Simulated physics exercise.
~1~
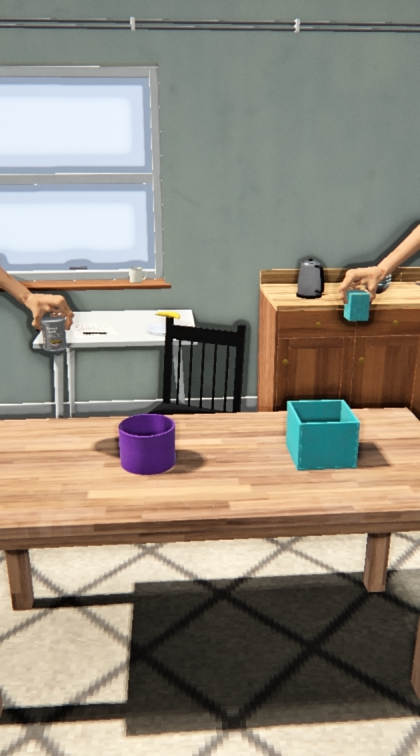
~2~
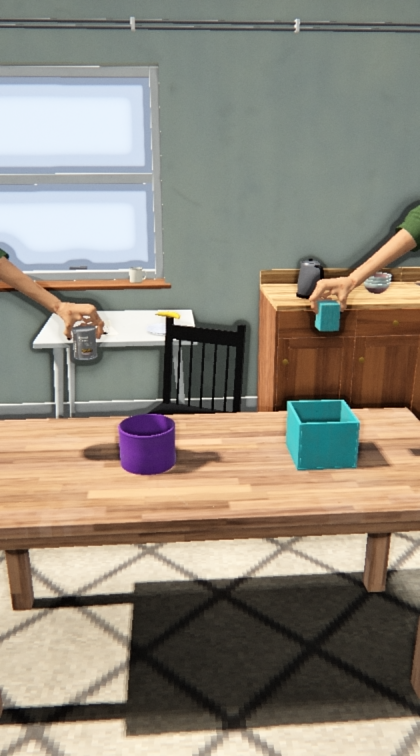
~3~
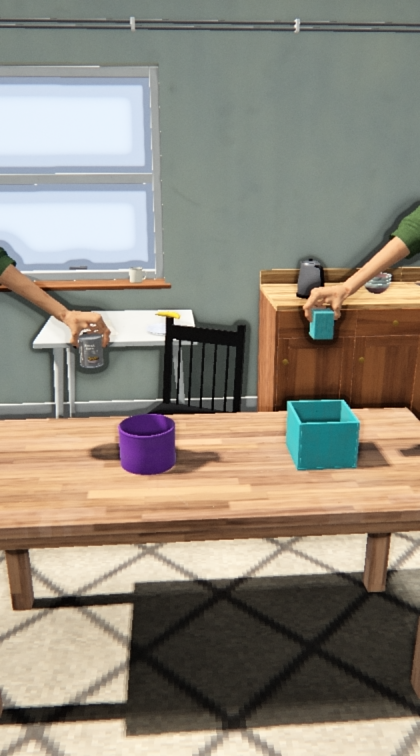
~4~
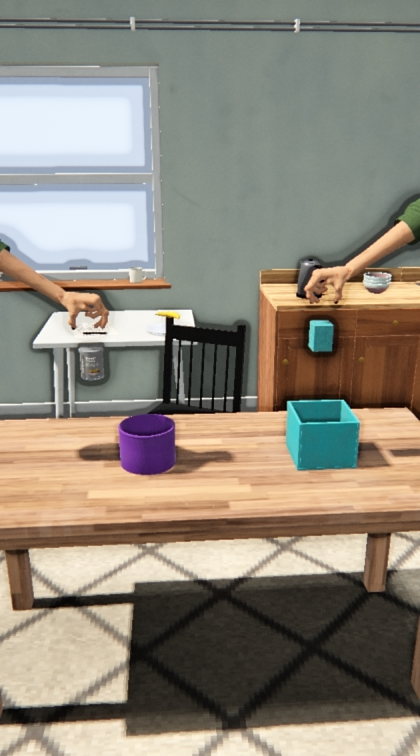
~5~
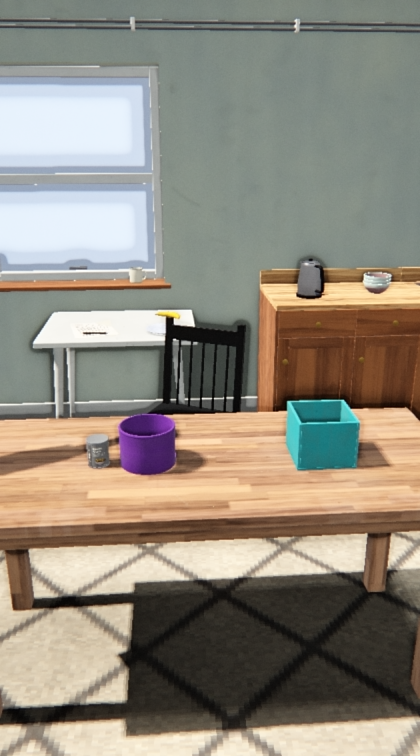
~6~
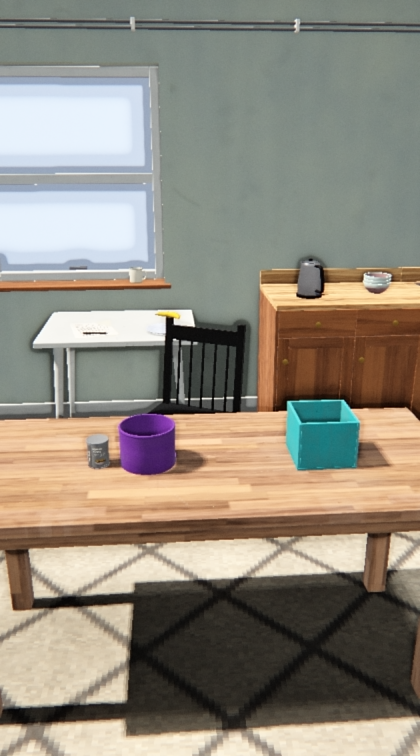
Two hands held a grey tin and a turquoise block above a wooden table, moved them inward and let go. The tin landed upright on the table just left of the purple round bin, while the block dropped into the turquoise crate.
